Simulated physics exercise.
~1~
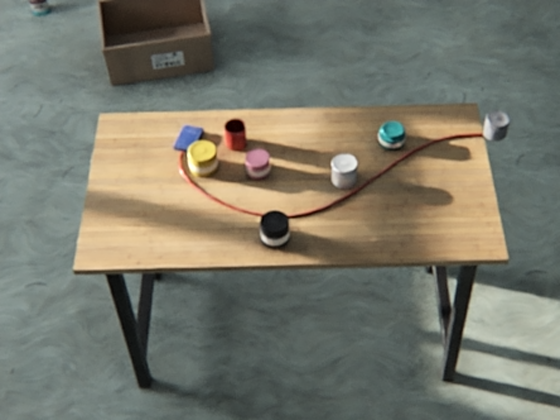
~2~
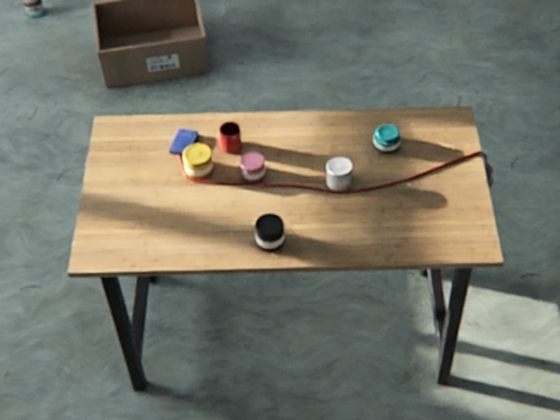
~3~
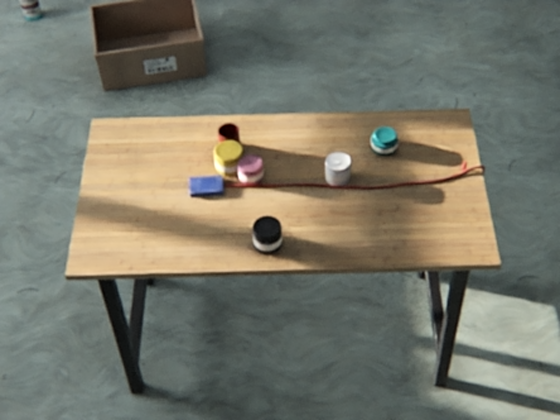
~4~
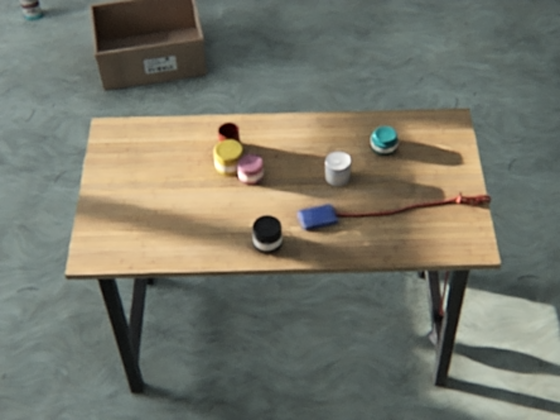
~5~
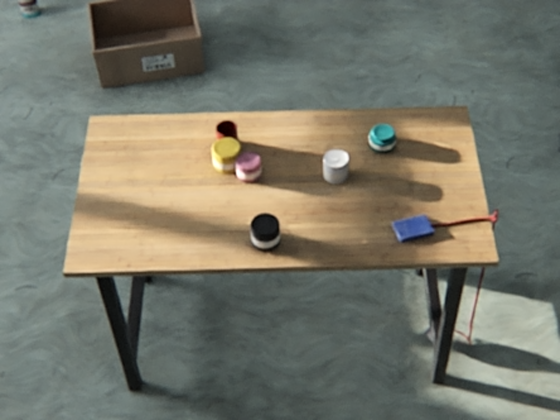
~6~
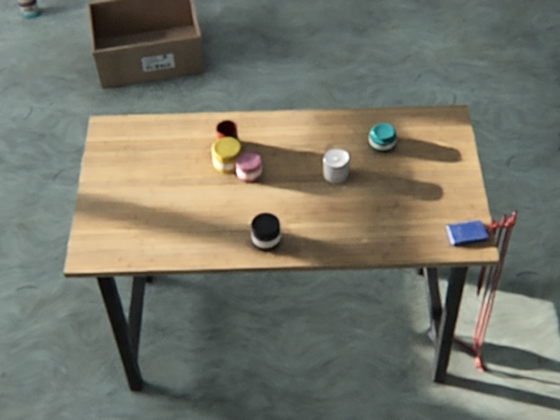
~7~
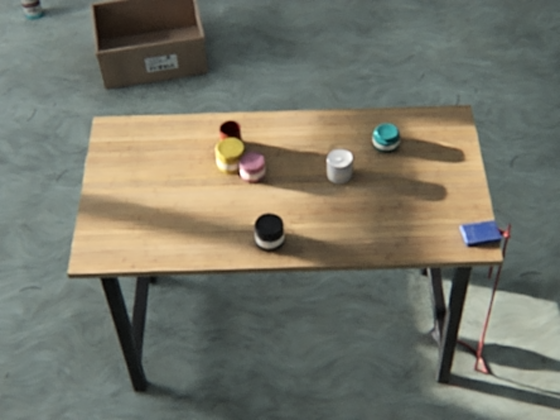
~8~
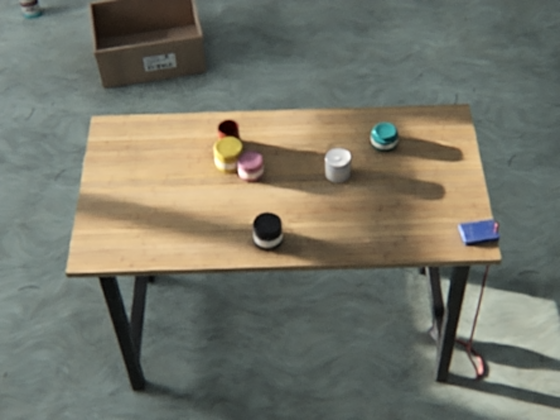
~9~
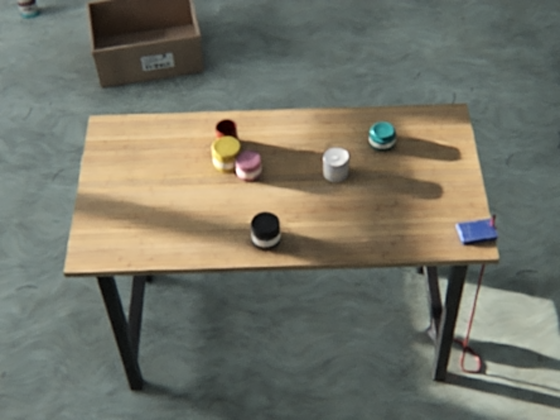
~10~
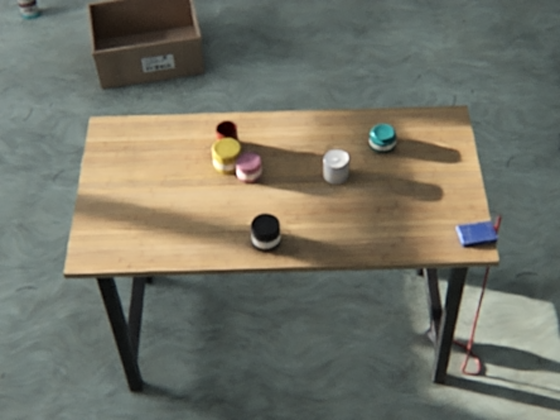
At the start, a red cable curves across a wooden table among several small jars and a red mug, linking a blue phone at the left to a grey speaker at the right edge. The speaker drops off the right side, and the cable pulls tighter across the tabletop. The phone is dragged to the right, and the yellow tin shifts a short way toward the pink canister. The phone then slides past the black and white canisters toward the right edge as the cable runs over the side. It ends resting at that edge, the cable hanging down beside the table leg.
